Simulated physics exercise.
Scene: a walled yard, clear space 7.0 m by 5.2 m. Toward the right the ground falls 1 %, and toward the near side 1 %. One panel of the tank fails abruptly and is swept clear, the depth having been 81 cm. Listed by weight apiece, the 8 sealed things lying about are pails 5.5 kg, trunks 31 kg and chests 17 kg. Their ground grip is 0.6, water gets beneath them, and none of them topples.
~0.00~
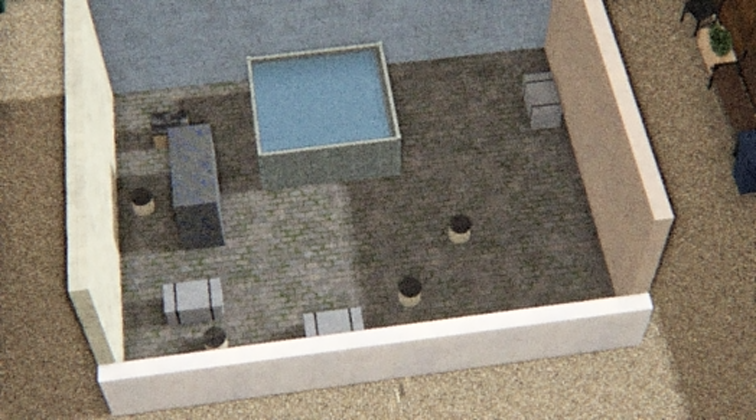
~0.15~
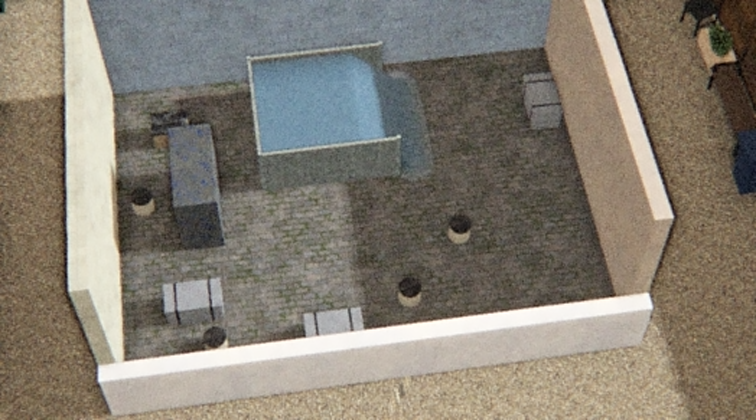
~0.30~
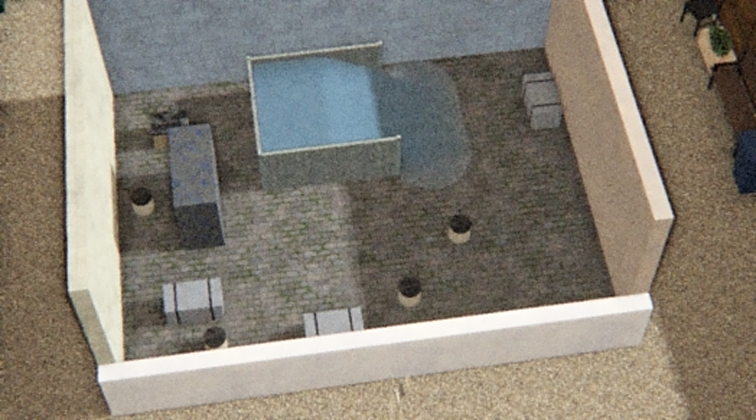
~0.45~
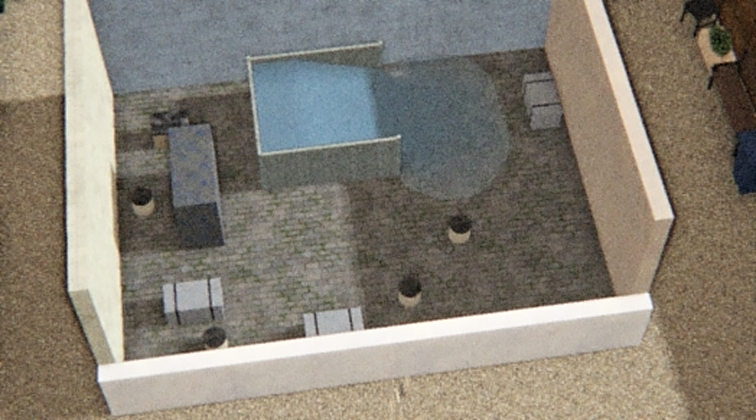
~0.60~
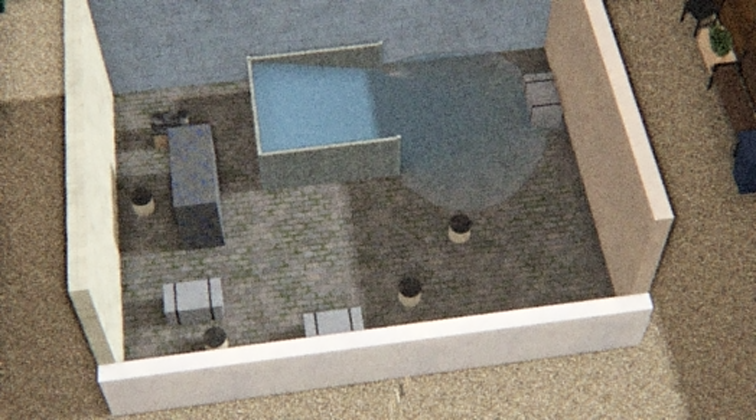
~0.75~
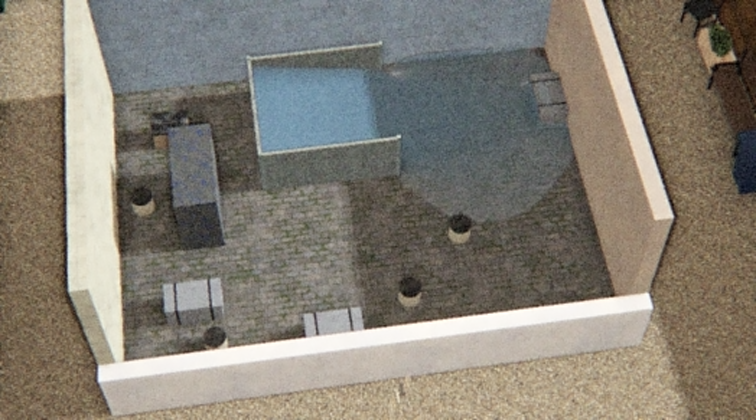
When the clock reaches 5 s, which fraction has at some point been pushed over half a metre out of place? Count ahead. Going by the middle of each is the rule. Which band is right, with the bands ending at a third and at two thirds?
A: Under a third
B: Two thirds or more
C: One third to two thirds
(C) One third to two thirds.
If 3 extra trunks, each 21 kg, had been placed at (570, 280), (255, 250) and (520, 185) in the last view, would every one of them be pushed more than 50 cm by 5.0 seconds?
The first comes out beyond the limit, the second within the limit, the third beyond the limit.
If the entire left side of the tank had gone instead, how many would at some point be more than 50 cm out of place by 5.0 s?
Then 6 of them would.
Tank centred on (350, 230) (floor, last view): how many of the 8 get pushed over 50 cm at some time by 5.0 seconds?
Result: 5 of them.
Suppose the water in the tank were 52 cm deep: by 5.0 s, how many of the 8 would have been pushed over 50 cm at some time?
Result: 1.
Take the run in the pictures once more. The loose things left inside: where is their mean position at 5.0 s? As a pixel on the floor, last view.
It sits at about (266, 265).
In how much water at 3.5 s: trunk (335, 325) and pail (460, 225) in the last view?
I'd put it at 3 cm and 5 cm respectively.
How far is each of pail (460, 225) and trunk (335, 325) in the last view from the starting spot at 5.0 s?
In that order: 140 cm, 150 cm.
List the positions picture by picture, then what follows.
The first frame shows a trunk at (543, 93), on the bottom; a pail at (141, 196) rests on the ground; water covers 3.7 m2; 0 of 8 have shifted.
The second frame shows a trunk at (543, 93), on the bottom; a pail at (141, 196), on the bottom; water covers 4.8 m2; 0 of 8 have shifted.
The third frame shows a trunk at (543, 93), on the bottom; a pail at (141, 196) rests on the ground; water covers 6.3 m2; 0 of 8 have shifted.
The fourth frame shows a trunk at (543, 93) rests on the ground; a pail at (141, 196), on the bottom; water covers 8.1 m2; 0 of 8 have shifted.
The fifth frame shows a trunk at (543, 93) rests on the ground; a pail at (141, 196), on the bottom; 9.8 m2 under water; 0 of 8 have shifted.
The sixth frame shows a trunk at (550, 92) rests on the ground, 11 cm from its start; a pail at (141, 196), on the bottom; water covers 11.5 m2; 1 of 8 have shifted.
After 1.1 s 0 of 8 are over 50 cm from their spots; 1 afloat.
After 2.2 s 0 of 8 are over 50 cm from their spots; 1 afloat.
After 3.5 s 1 of 8 are over 50 cm from their spots; 1 afloat.
After 5.0 s 5 of 8 are over 50 cm from their spots, and 5 have been at some point; 3 afloat.
